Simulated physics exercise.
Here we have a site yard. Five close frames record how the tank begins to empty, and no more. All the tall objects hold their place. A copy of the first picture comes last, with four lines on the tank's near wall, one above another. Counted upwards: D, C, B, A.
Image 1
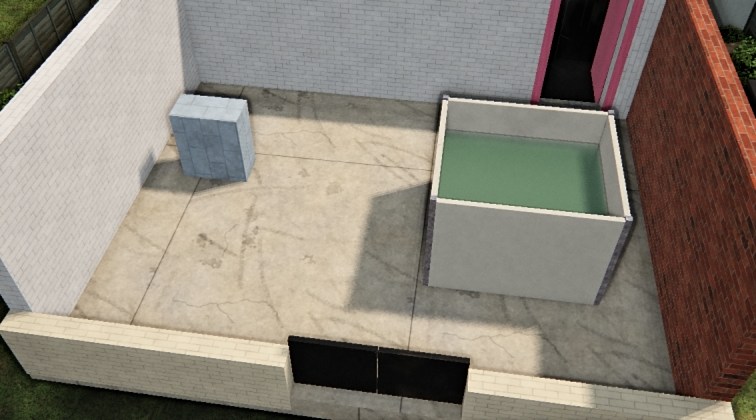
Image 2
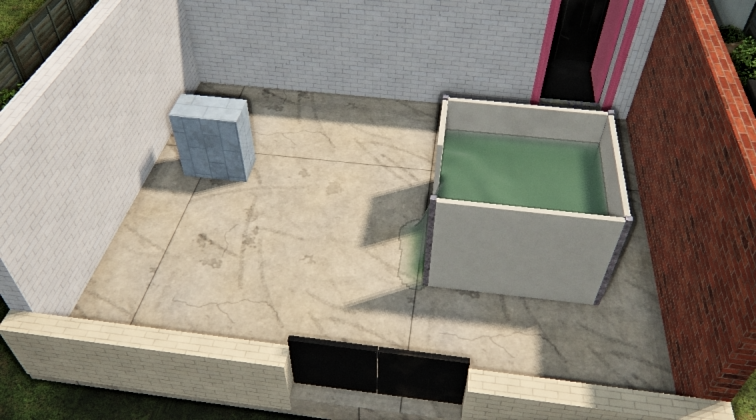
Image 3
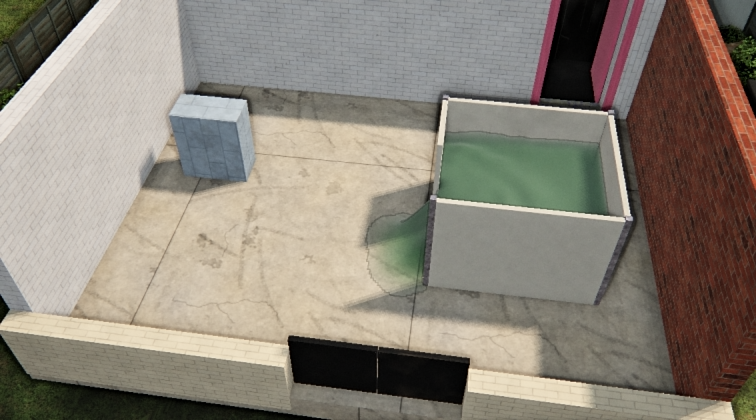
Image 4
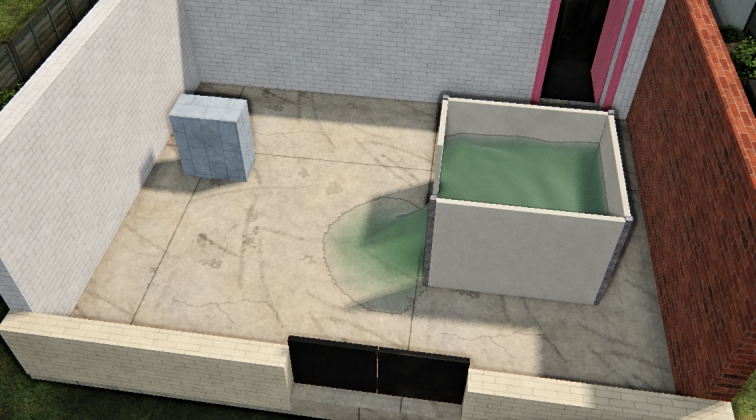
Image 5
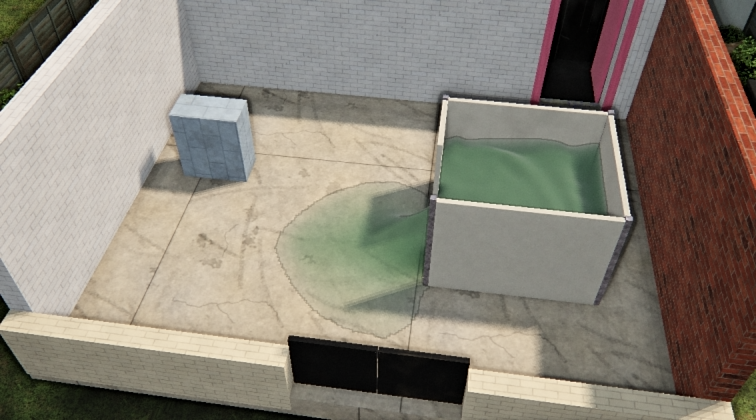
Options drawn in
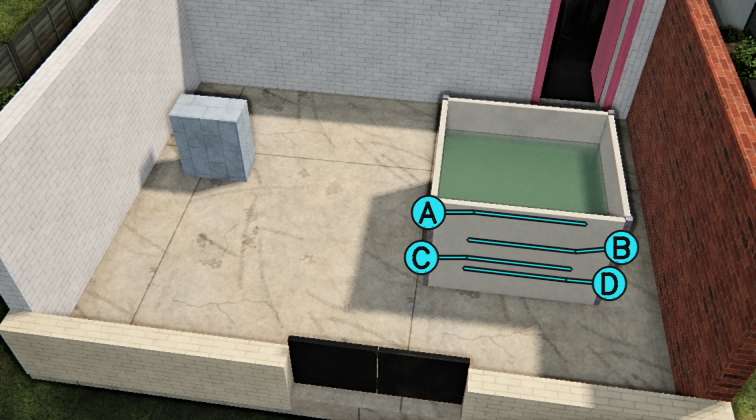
At the start, green water lies still in a pale walled tank on the right of a paved yard, with a blue-grey block on the left. Water then emerges at the tank's left side and spreads leftward across the ground in a widening, rounded sheet, while the surface inside ripples and lowers slightly.
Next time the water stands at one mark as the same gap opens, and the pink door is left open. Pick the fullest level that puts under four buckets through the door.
Go for B.
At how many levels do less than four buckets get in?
Three of them.
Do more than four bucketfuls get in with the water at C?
No.
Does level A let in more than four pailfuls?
Yes, it does.
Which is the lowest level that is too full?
That would be A.
On the marked copy, A at (528, 218); B at (522, 245); C at (517, 263); D at (515, 274); from the bottom up D, C, B, A.
With A, about 10 bucketfuls get in.
With B, a splash gets over, under a bucket.
With C, nothing gets over.
With D, nothing gets over.
